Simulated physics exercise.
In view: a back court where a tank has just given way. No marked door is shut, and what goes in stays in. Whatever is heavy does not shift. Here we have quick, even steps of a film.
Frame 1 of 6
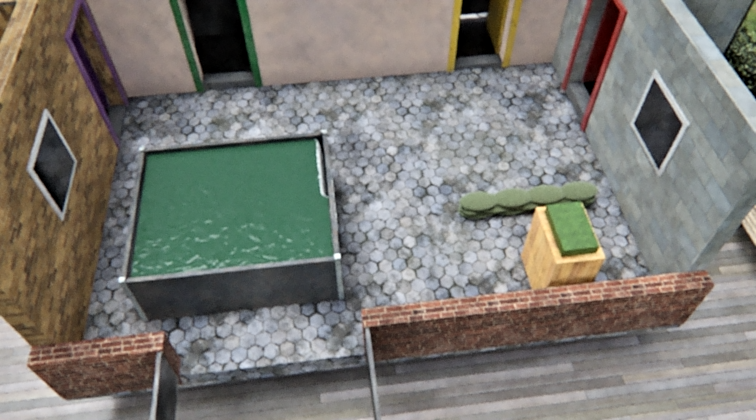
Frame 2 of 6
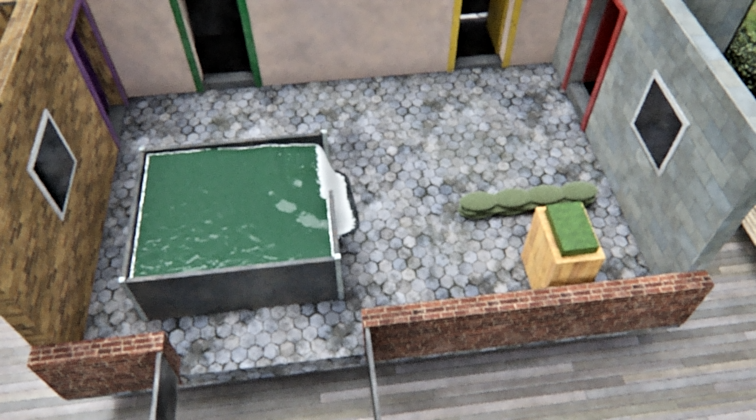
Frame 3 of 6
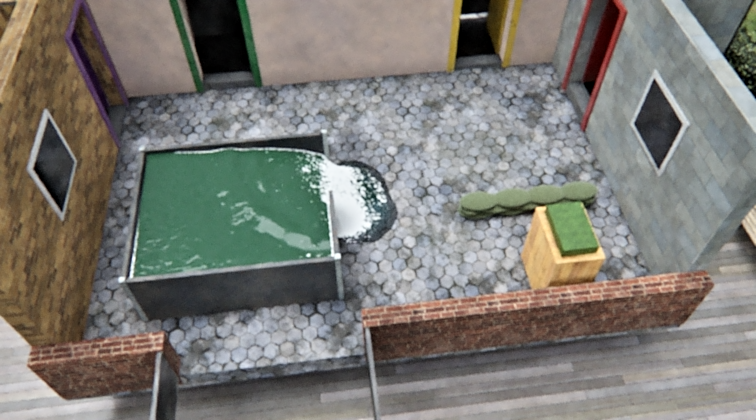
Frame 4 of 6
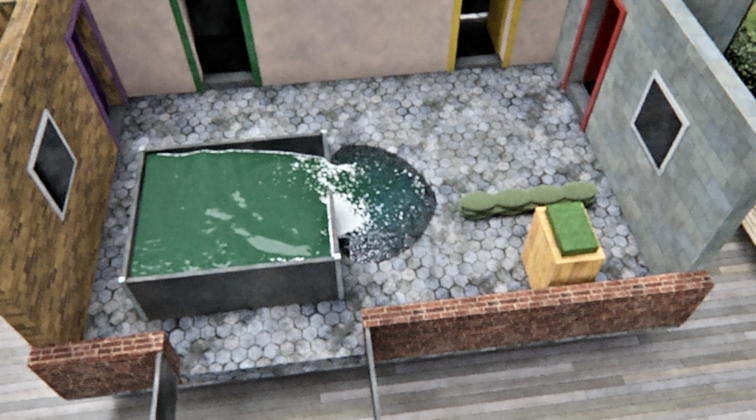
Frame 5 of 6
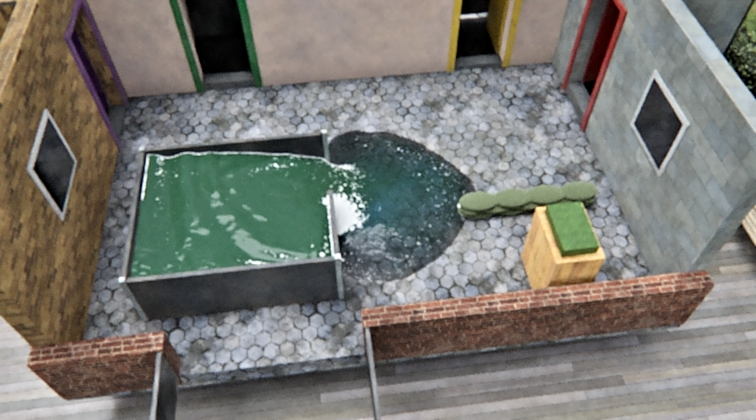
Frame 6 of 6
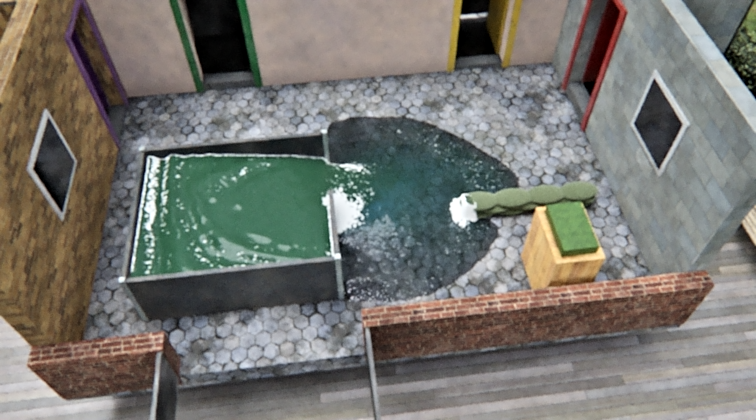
Green water bursts through the right side of a dark rectangular tank on the left of a walled court paved in grey hexagons, seen from a fixed, high view. A low green hedge and a wooden box topped with green stand to the right, behind brick walls. White foam spills out, then a dark, rounded sheet spreads rightward, splashing the hedge's left end as the tank's level lowers.
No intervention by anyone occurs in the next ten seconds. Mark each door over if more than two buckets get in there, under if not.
Green door - under; purple door - over; yellow door - over; red door - over.
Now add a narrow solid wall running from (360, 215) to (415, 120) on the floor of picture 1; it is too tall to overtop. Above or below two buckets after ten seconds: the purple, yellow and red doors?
Note - purple door: Above the line; yellow door: Below the line; red door: Below the line.
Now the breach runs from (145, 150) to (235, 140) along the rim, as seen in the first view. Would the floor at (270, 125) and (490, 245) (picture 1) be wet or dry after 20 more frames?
Soaked, Still dry.
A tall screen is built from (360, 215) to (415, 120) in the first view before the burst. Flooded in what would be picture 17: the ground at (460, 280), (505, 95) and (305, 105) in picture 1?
Results in order: Swamped / swamped / swamped.
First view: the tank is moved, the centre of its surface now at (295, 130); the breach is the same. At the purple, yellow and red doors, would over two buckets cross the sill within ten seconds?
Result: Purple door stays inside the limit, yellow door tops the limit, red door tops the limit.
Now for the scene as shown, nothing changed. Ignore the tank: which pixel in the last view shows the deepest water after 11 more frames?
I'd say near (557, 75).
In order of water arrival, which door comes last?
Result: The purple-painted one.
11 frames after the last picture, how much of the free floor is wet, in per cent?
Around 55 percent.
A moment on, water covers 45 % of the floor; the green door not reached, the purple door not reached, the yellow door not reached, the red door wet at the sill, nothing in.
Next, water covers 55 % of the floor; the green door not reached, the purple door not reached, the yellow door under two buckets in, the red door under two buckets in.
Then, water covers 60 % of the floor; the green door not reached, the purple door not reached, the yellow door over two buckets in, the red door over two buckets in.
Later, water covers 85 % of the floor; the green door wet at the sill, nothing in, the purple door not reached, the yellow door far over two buckets in, the red door far over two buckets in.
In the end, water covers 95 % of the floor; the green door wet at the sill, nothing in, the purple door over two buckets in, the yellow door far over two buckets in, the red door far over two buckets in.
